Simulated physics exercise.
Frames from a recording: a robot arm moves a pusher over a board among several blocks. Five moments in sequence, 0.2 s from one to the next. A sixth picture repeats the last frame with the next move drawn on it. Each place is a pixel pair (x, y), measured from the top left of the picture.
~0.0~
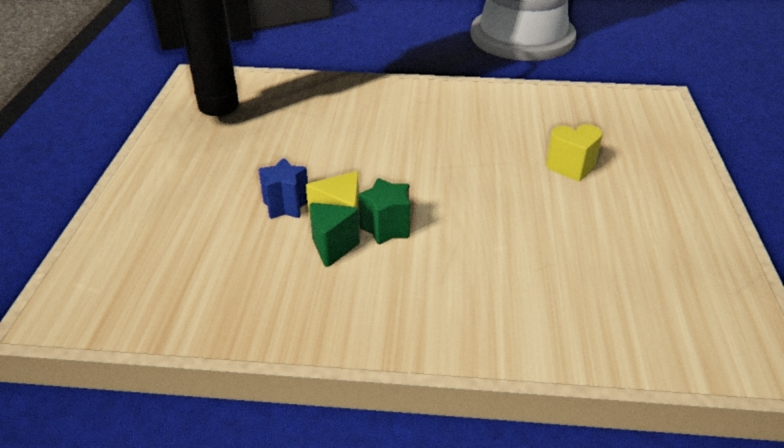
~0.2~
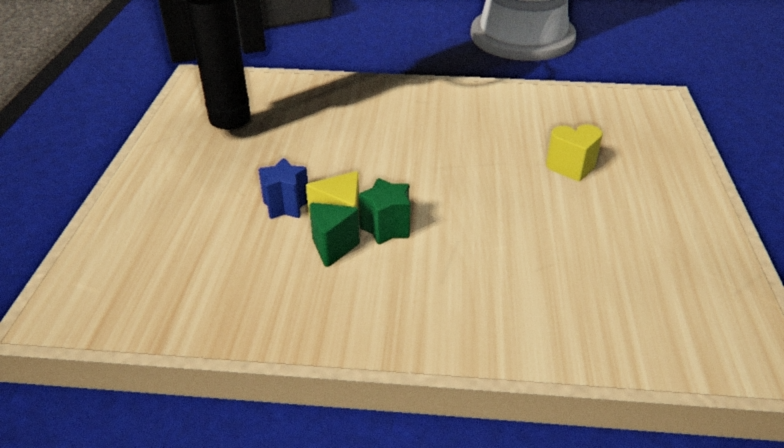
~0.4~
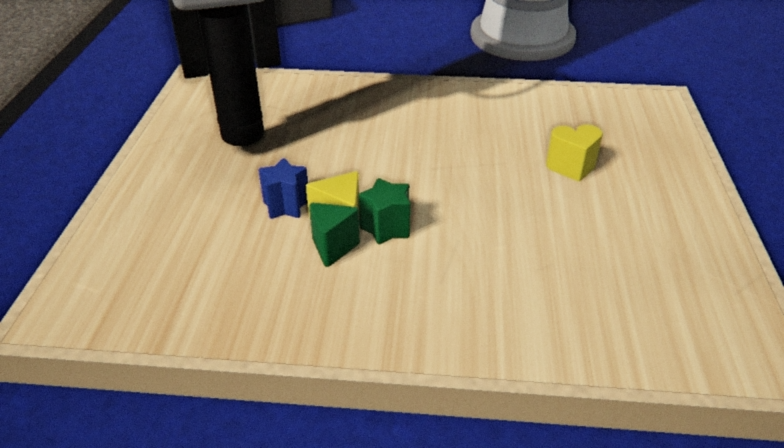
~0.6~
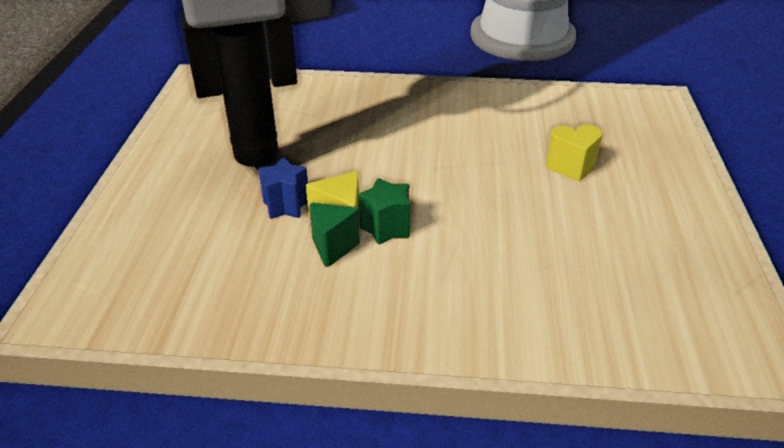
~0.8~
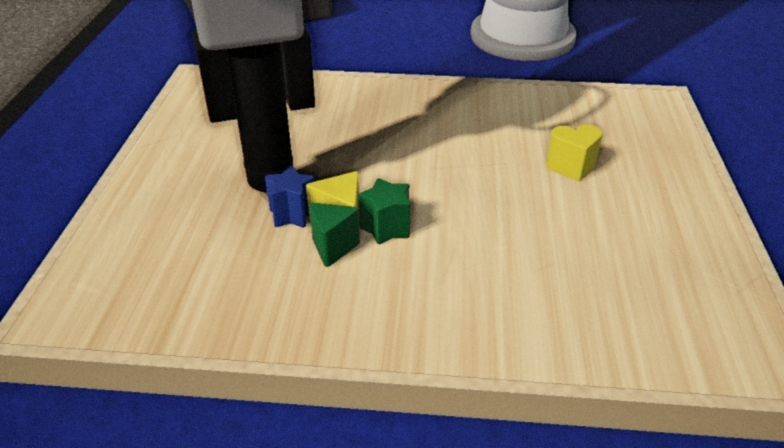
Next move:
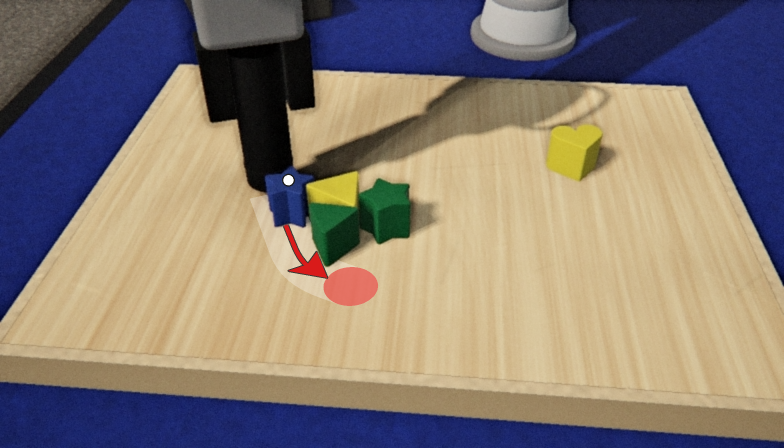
A robot arm moves its black pusher toward the blue star and nudges it slightly right.
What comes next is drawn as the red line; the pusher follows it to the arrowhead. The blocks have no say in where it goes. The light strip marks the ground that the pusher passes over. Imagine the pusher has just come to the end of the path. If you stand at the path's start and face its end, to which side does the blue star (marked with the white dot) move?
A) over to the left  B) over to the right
B
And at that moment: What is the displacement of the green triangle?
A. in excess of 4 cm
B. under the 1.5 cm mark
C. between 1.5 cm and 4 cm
The one that fits is A, in excess of 4 cm.
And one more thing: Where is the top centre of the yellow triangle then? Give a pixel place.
Located at (363, 216).
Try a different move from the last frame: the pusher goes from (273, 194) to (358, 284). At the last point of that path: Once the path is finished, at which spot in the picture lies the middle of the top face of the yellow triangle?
The point I'd pick in the picture is (387, 221).
Drawn move, from (273, 194) by way of (286, 226) and (303, 262) to (351, 286); the dot is on the blue star.
On the path given first. One third of the way, pusher at (285, 212); blue star at (303, 215); green triangle at (348, 229), turned 30° anticlockwise; yellow triangle at (351, 204), turned 60° anticlockwise; green star at (396, 192).
Two thirds of the way, pusher at (303, 248); blue star at (323, 255); green triangle at (370, 246), turned 95° anticlockwise; yellow triangle at (355, 209), turned 75° anticlockwise; green star at (398, 192), turned 10° anticlockwise.
At the end, pusher at (350, 272); blue star at (357, 285), turned 25° clockwise; green triangle at (396, 254), turned 105° anticlockwise; yellow triangle at (363, 216), turned 115° anticlockwise; green star at (399, 191).
